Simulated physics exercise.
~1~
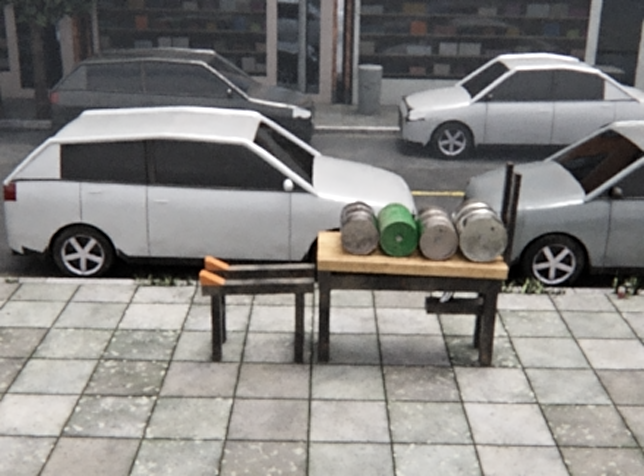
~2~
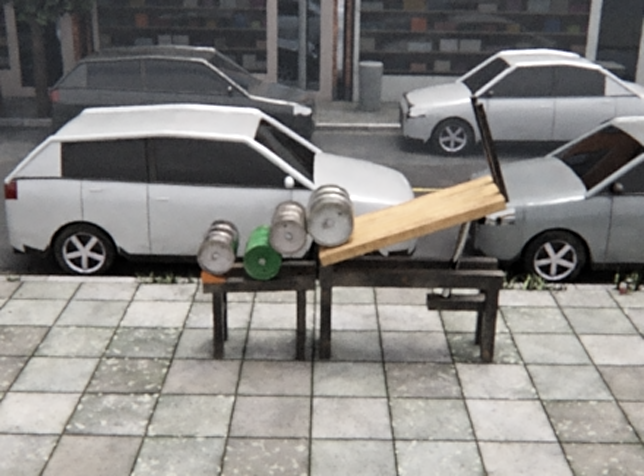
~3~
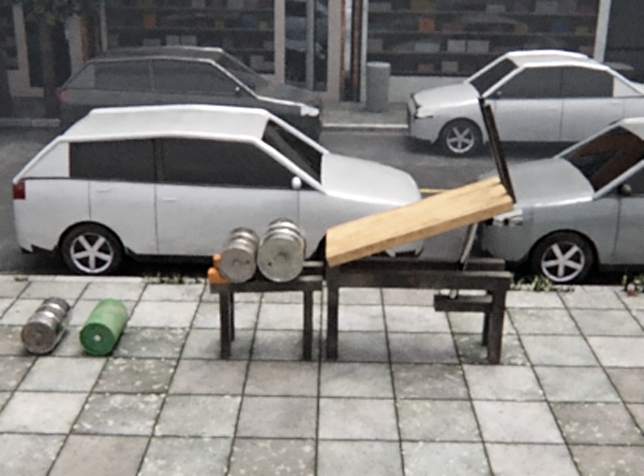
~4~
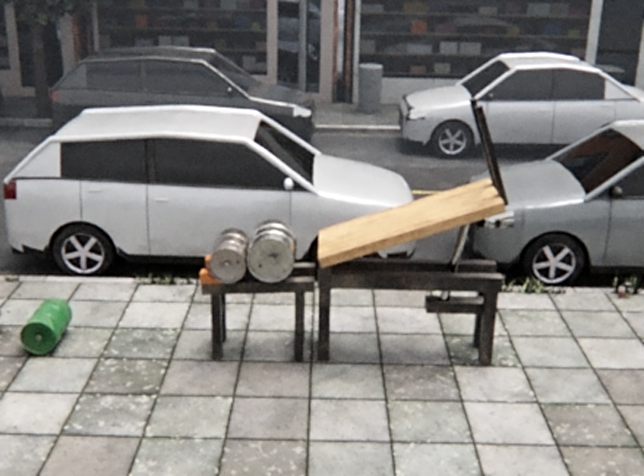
A wooden deck tilted down to the left, sending four small kegs rolling onto a low rack; a silver one and the green one went over the far end onto the pavement and rolled left, while two silver ones stayed on the rack.
